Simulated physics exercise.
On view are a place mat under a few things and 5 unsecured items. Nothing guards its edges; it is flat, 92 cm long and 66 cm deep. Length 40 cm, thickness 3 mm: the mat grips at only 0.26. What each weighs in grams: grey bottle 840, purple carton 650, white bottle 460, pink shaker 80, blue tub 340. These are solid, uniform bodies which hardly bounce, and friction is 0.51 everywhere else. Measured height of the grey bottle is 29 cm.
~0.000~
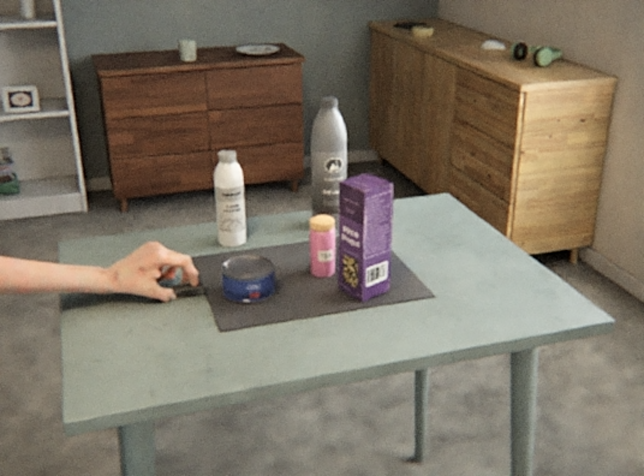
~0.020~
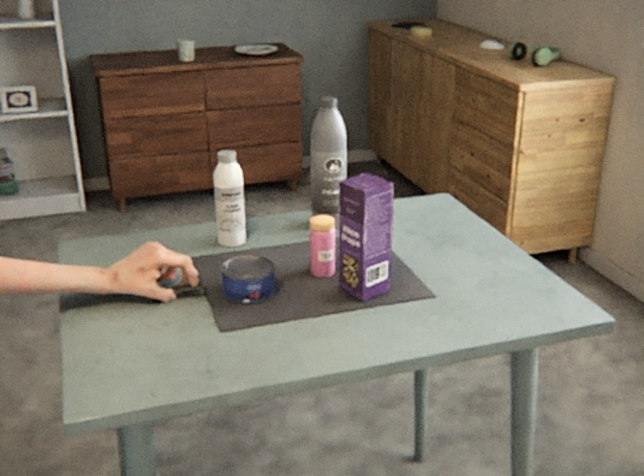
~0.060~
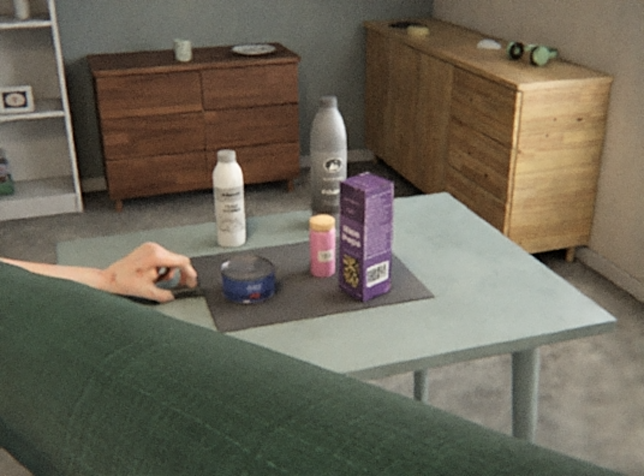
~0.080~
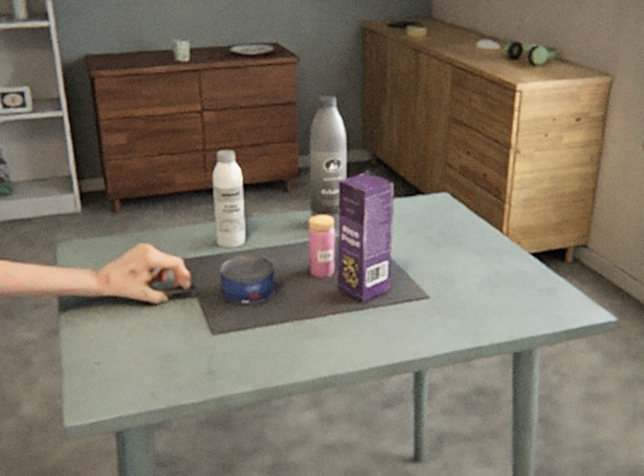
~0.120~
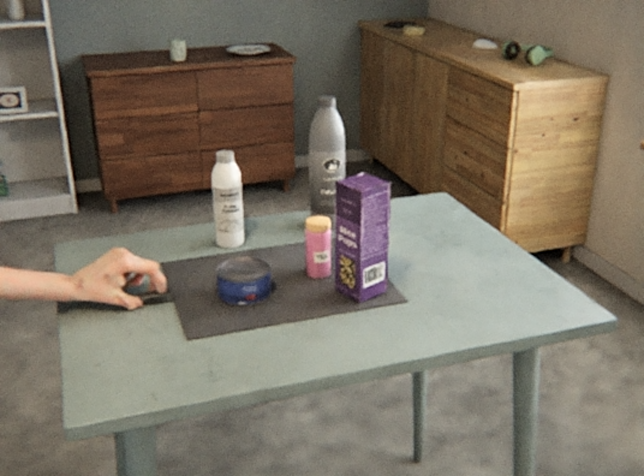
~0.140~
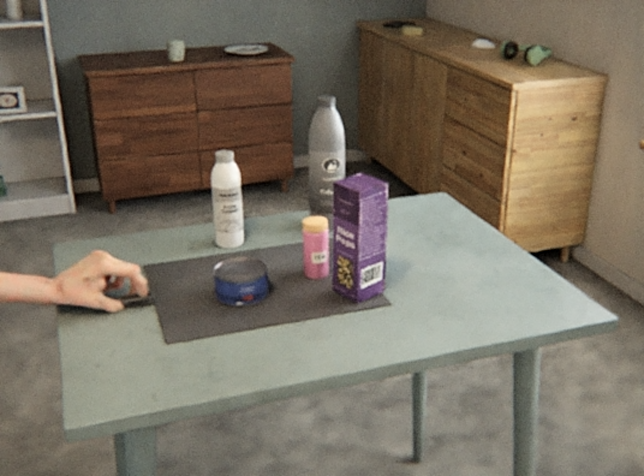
In a room with wooden cabinets, a hand grips a dark mat on a pale green table holding two bottles, a pink shaker, a blue tub and a purple carton. Something dark green briefly crosses the foreground. The hand then pulls the mat left, while the items shift only slightly.
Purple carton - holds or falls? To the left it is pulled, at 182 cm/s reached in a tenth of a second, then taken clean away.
Looks like it pulls through.
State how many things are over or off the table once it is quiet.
Altogether, 1.
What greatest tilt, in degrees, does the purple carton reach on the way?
Maximum lean: 10°.
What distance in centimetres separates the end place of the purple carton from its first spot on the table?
Displacement: Approx. 4 cm.
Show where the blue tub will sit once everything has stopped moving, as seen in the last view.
My guess is roughly (143, 299).
Around 0.34 s, mat pulled 46 cm; purple carton at 9° to upright near (340, 243); pink shaker at 17° to upright; blue tub shifted 12 cm.
Around 0.54 s, mat pulled 82 cm; purple carton shifted 4 cm near (343, 242); pink shaker at 30° to upright; blue tub shifted 19 cm.
Finally (1.7 s), on their side or leaning hard on the table, pink shaker; not toppled but over 6 cm from the start, blue tub; the other 3 still in place (within 6 cm). Final places as that camera would see them, purple carton near (344, 242).
